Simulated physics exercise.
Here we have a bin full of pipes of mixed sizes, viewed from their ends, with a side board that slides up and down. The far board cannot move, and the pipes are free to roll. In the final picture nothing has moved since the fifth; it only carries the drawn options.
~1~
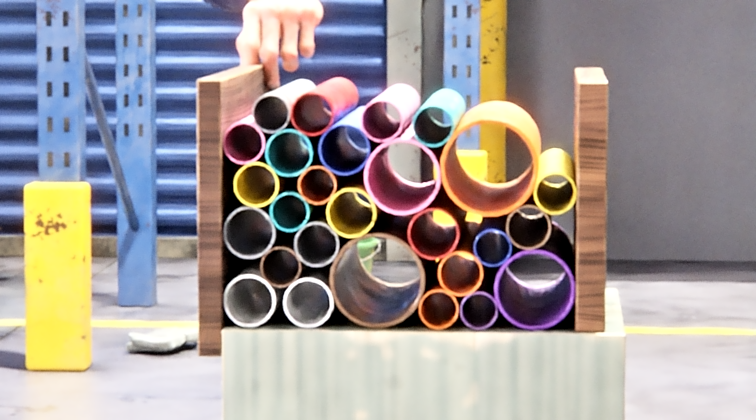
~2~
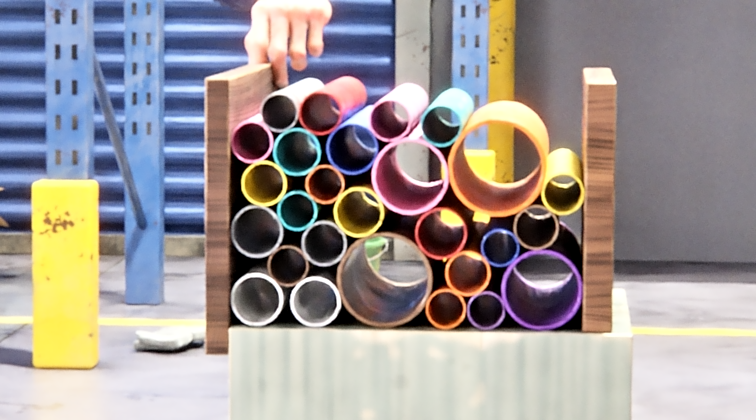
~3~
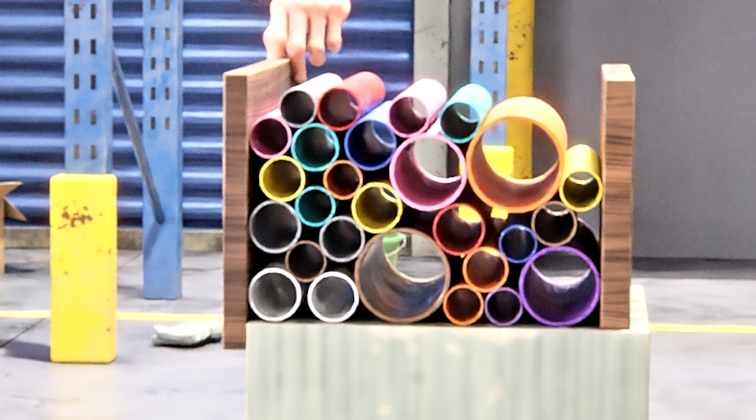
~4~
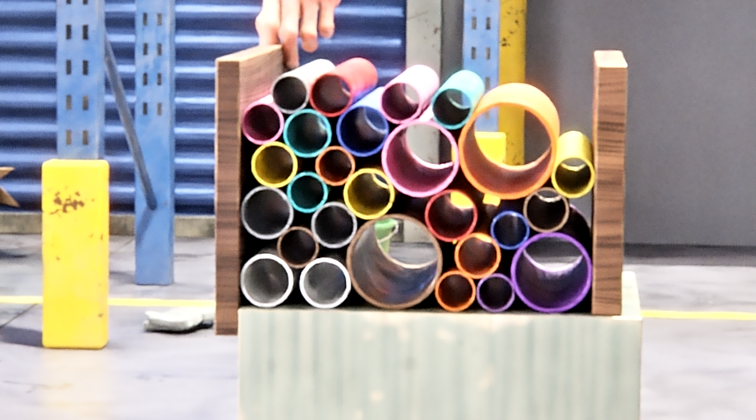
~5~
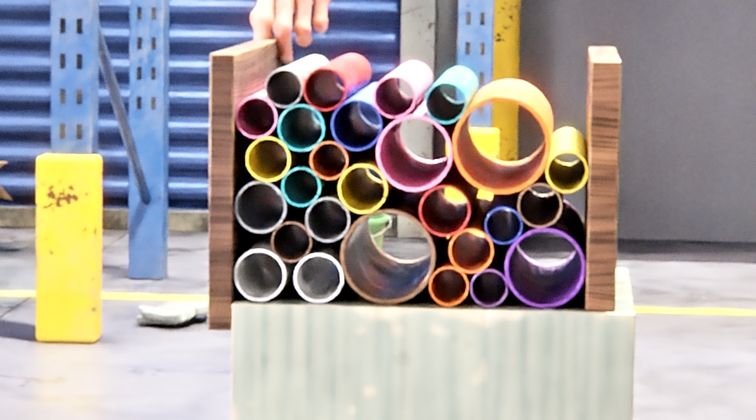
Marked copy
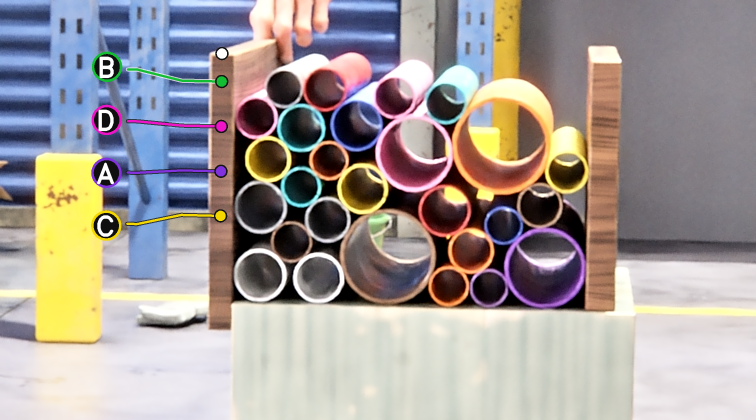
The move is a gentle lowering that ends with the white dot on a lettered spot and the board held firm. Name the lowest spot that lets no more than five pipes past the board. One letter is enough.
C is the limit.
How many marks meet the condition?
Four of them.
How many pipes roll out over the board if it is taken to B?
At B the number is none.
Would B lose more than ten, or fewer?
Fewer than ten.
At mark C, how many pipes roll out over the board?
With C, five.
On the marked copy, A at (221, 172); B at (222, 81); C at (221, 216); D at (222, 126); the white dot at (222, 53).
With C. Early on, top of the board (235, 131).
Further on, top of the board (234, 214).
At the end, top of the board (234, 215), five out over the board.
As for the rest, A two out over the board; B none out over the board; D none out over the board.
